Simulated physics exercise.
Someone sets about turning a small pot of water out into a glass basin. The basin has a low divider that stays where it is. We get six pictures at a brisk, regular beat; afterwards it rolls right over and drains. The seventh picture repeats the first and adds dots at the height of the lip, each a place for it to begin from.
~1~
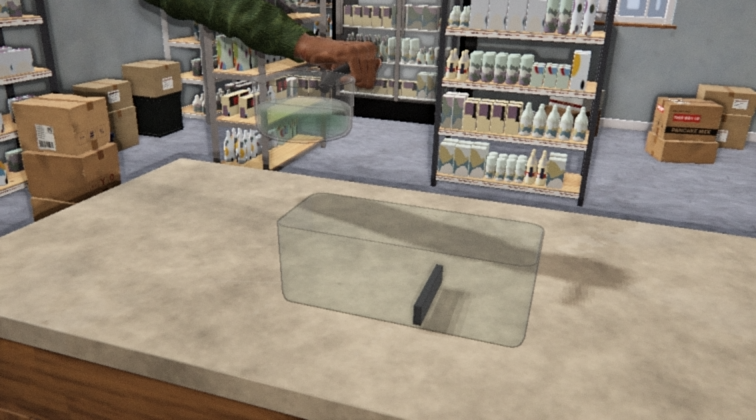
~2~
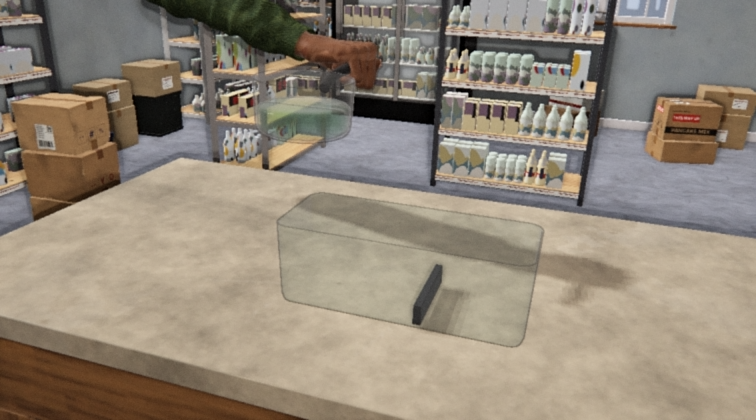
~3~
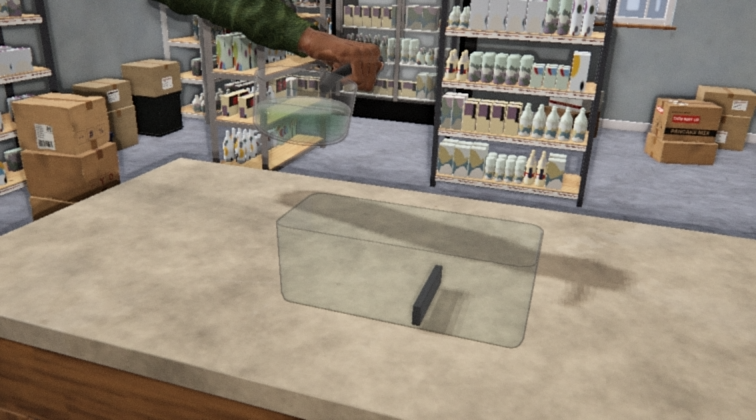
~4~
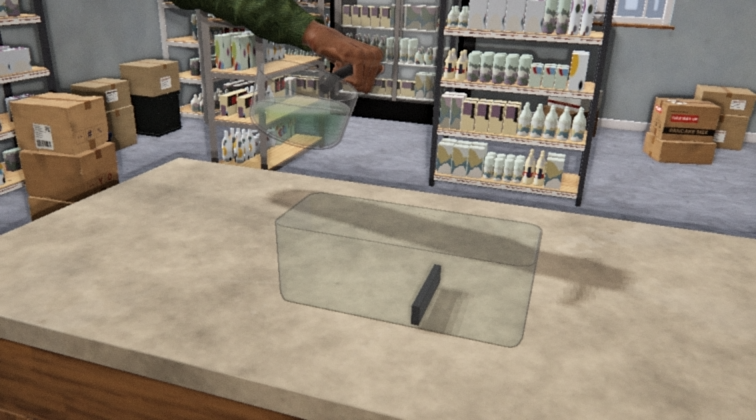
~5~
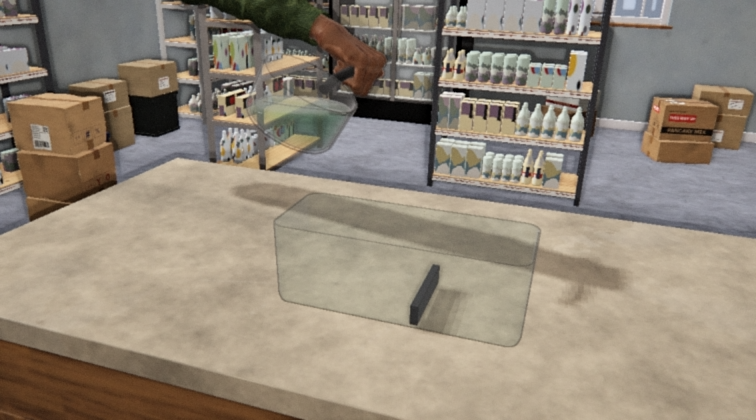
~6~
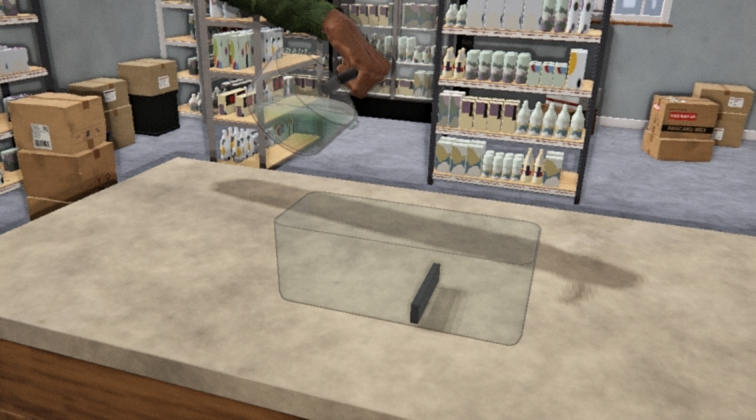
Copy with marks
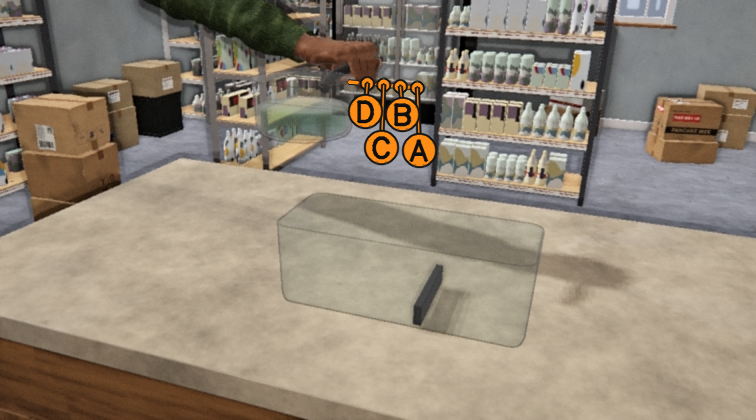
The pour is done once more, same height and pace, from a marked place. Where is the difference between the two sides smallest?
Take B.
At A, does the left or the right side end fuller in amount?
The right one.
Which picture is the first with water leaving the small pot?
Picture 6.
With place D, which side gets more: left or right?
The left side.
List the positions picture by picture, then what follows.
In the first picture, upright, lip at (349, 82); basin from (284, 296) to (524, 346); top of the wall at (430, 284); nothing has left yet.
In the second picture, tipped about 2°, lip at (350, 83); nothing has left yet.
In the third picture, tipped about 8°, lip at (352, 89); nothing has left yet.
In the fourth picture, tipped about 17°, lip at (353, 98); nothing has left yet.
In the fifth picture, tipped about 29°, lip at (352, 110); nothing has left yet.
In the sixth picture, tipped about 43°, lip at (350, 121); water is over the lip, down to (354, 126).
On the marked copy, A at (417, 88); B at (400, 86); C at (383, 85); D at (367, 83).
For place A, about 29 % ends left of the wall and 71 % right of it.
For place B, about 49 % ends left of the wall and 50 % right of it.
For place C, about 81 % ends left of the wall and 18 % right of it.
For place D, about 90 % ends left of the wall and 9 % right of it.
